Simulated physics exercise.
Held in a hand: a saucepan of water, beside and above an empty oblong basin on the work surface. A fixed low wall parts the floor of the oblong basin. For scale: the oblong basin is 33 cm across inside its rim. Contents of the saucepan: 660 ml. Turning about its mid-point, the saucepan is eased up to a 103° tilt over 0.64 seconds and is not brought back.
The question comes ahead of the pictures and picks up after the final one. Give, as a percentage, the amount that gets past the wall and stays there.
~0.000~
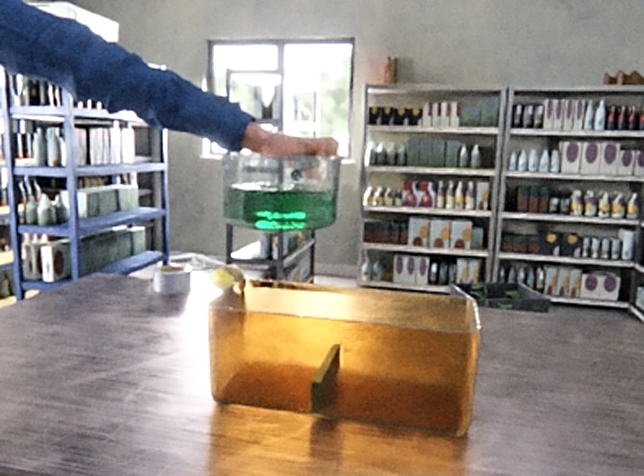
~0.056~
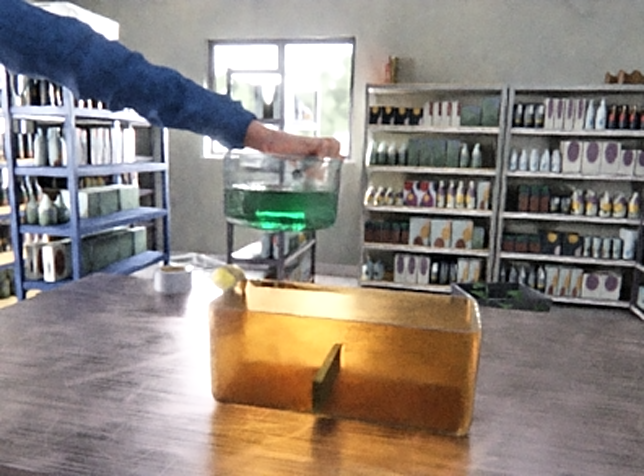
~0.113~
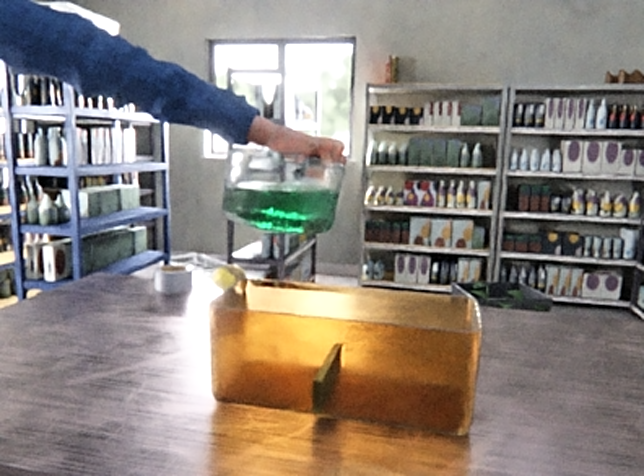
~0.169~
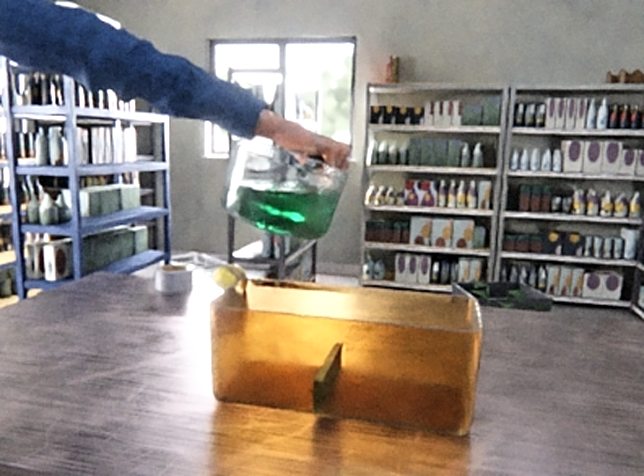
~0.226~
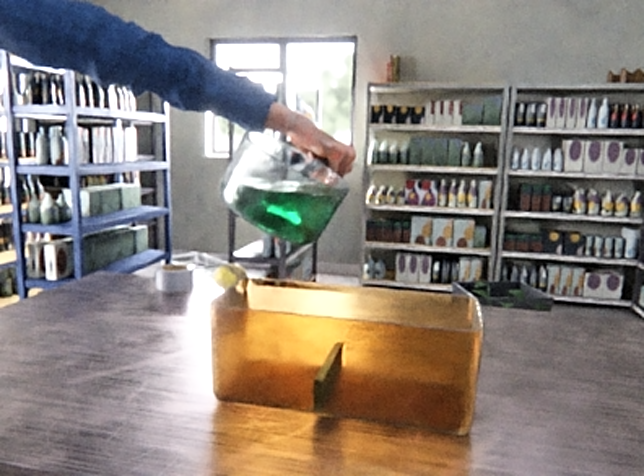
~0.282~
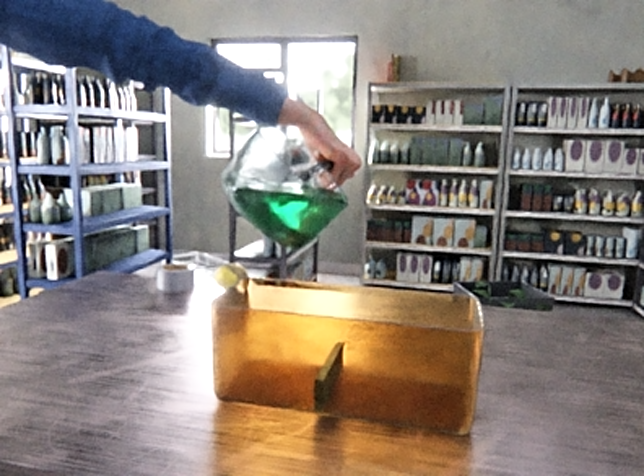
Past the wall: About 90 %.
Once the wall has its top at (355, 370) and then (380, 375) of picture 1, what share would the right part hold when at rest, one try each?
70 then 25 %.
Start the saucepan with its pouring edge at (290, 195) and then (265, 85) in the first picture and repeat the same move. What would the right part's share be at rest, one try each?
25 per cent first, 15 per cent second.
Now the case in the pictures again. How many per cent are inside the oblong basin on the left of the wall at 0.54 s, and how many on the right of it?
Near 0 on the left, 26 on the right.
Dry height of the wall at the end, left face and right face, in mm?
About 38 mm left, about 16 mm right.
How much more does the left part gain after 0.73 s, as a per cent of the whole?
That is roughly 5 in a hundred of the whole.
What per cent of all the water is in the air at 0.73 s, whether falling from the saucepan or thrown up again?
10 per cent, roughly.
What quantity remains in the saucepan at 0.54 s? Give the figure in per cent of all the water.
I'd put it near 34 percent.
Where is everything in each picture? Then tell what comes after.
In the first frame, it leans 0°; its right rim is at (338, 161); the water meets the walls at (231, 186) and (335, 191); the oblong basin's rim runs from (224, 292) to (477, 316); the wall's top is at (327, 362).
In the second frame, it leans 2°; its right rim is at (340, 163); the water meets the walls at (232, 185) and (336, 190).
In the third frame, it leans 8°; its right rim is at (343, 169); the water meets the walls at (233, 185) and (337, 191).
In the fourth frame, it leans 17°; its right rim is at (345, 179); the water meets the walls at (232, 183) and (338, 193).
In the fifth frame, it leans 29°; its right rim is at (347, 192); the water meets the walls at (230, 180) and (342, 194).
In the sixth frame, it leans 42°; its right rim is at (345, 207); the water meets the walls at (232, 173) and (348, 198).
After 0.54 s the tilt is 97° and 33 per cent is still to pour, 0 is left of the wall and 26 right of it.
After 0.73 s the tilt is 103° and 10 per cent is still to pour, 4 is left of the wall and 76 right of it.
After 0.93 s the tilt is 103° and 1 per cent is still to pour, 8 is left of the wall and 86 right of it.
After 1.14 s the tilt is 103° and 0 per cent is still to pour, 9 is left of the wall and 89 right of it.
In the end 9 per cent lies left of the wall, 90 right of it and 1 outside.
